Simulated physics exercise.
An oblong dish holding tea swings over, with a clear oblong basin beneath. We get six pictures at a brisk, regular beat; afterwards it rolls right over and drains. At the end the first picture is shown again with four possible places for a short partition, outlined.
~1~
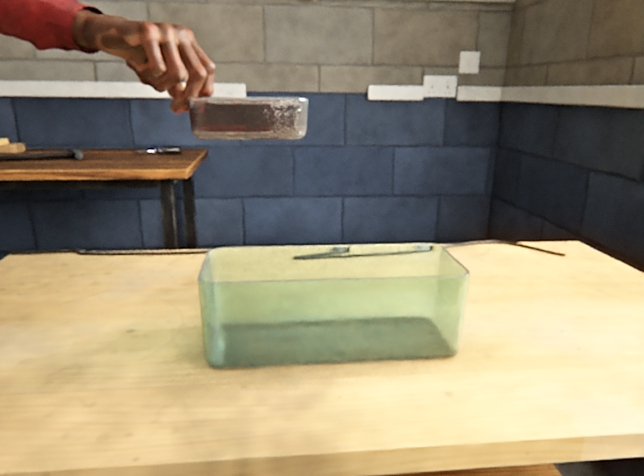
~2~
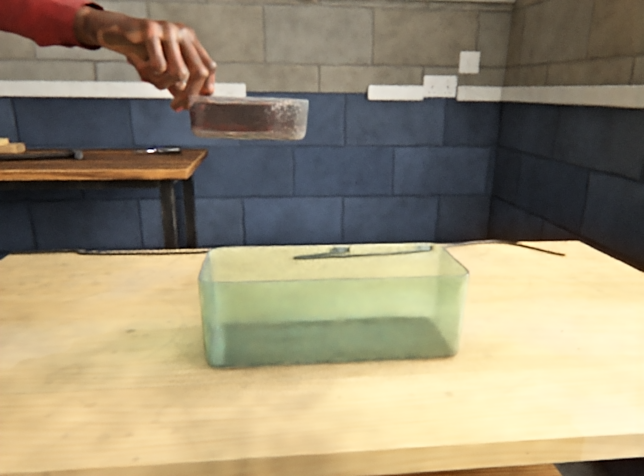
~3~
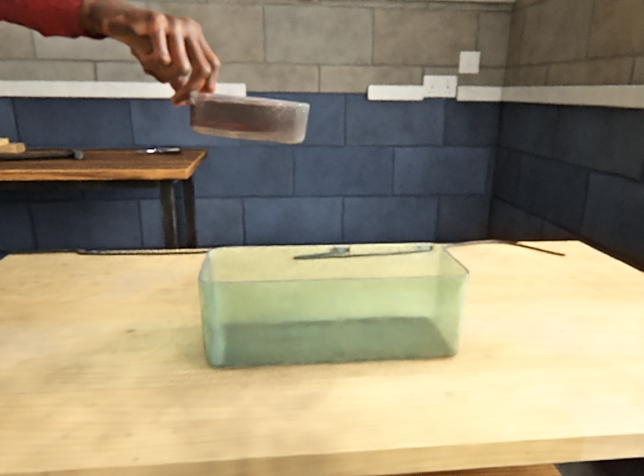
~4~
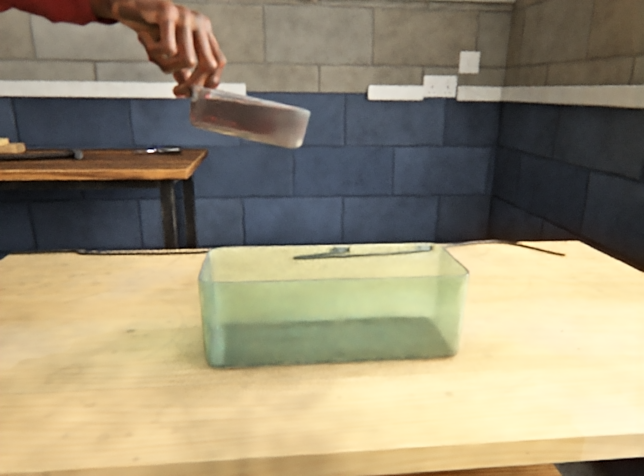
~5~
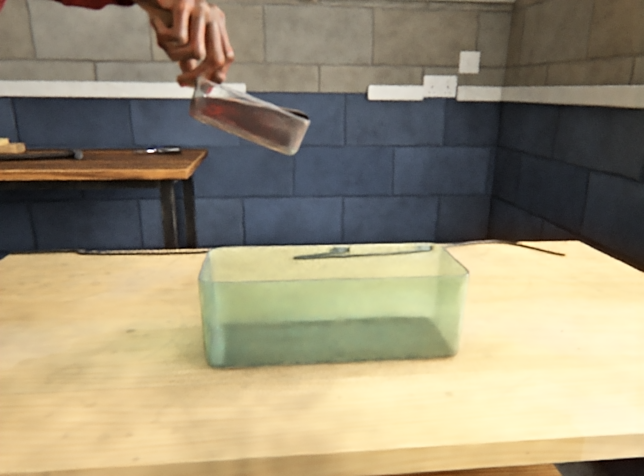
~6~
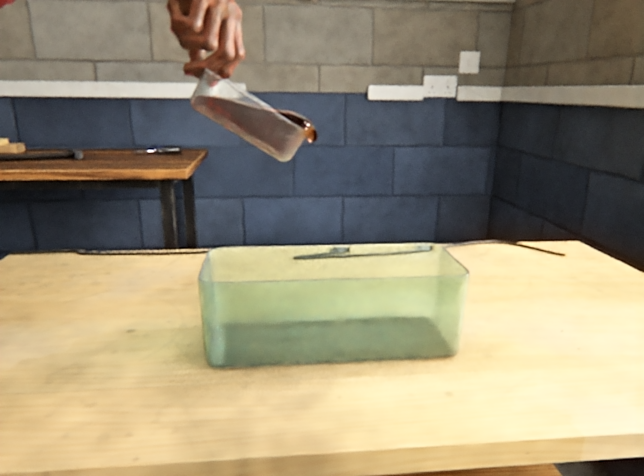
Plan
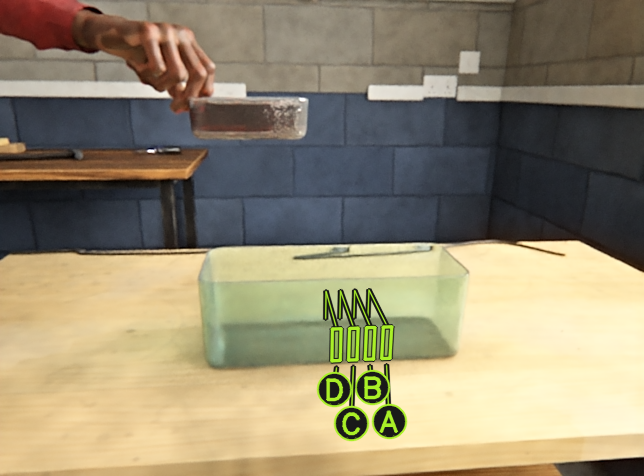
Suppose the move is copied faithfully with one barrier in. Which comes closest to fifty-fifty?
B works best here.
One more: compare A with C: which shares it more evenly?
That would be C.
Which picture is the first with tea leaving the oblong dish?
Picture 5.
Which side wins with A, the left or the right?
More ends on the left.
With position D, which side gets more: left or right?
The right side.
On the marked copy, A at (386, 365); B at (369, 365); C at (353, 366); D at (336, 367).
For position A, about 86 % ends left of the wall and 6 % right of it; 8 % is lost outside.
For position B, about 49 % ends left of the wall and 45 % right of it; 6 % is lost outside.
For position C, about 25 % ends left of the wall and 69 % right of it; 6 % is lost outside.
For position D, about 15 % ends left of the wall and 79 % right of it; 6 % is lost outside.
